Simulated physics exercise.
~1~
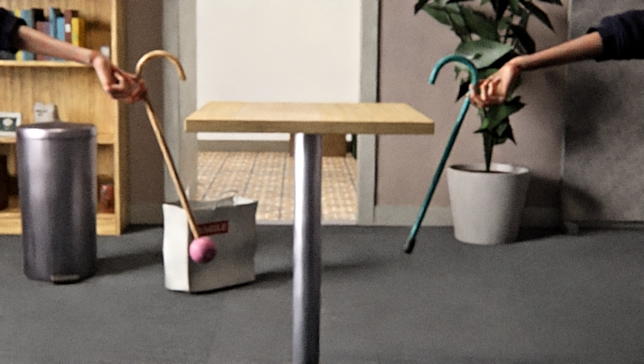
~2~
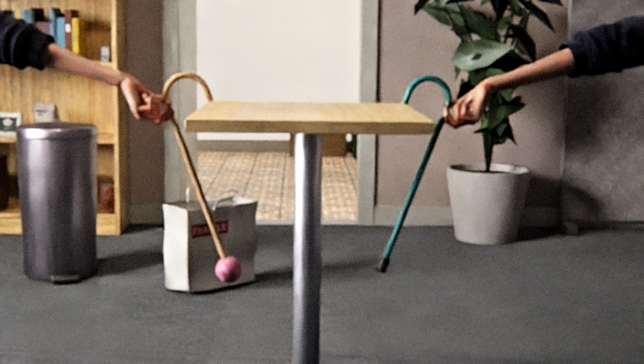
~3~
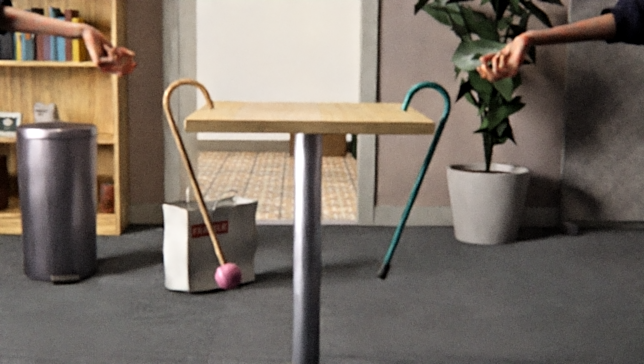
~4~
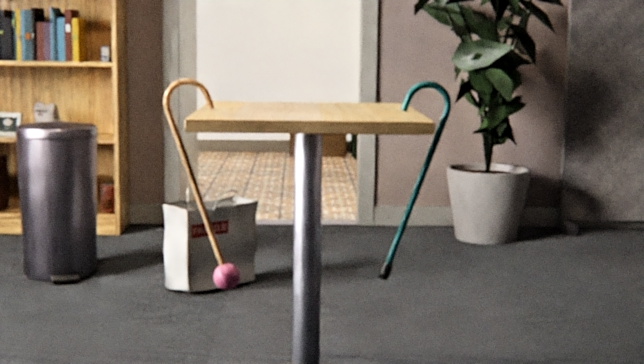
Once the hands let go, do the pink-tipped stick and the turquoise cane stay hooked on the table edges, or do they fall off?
Both stay hooked on the table, the pink-tipped stick on the left edge and the turquoise cane on the right.
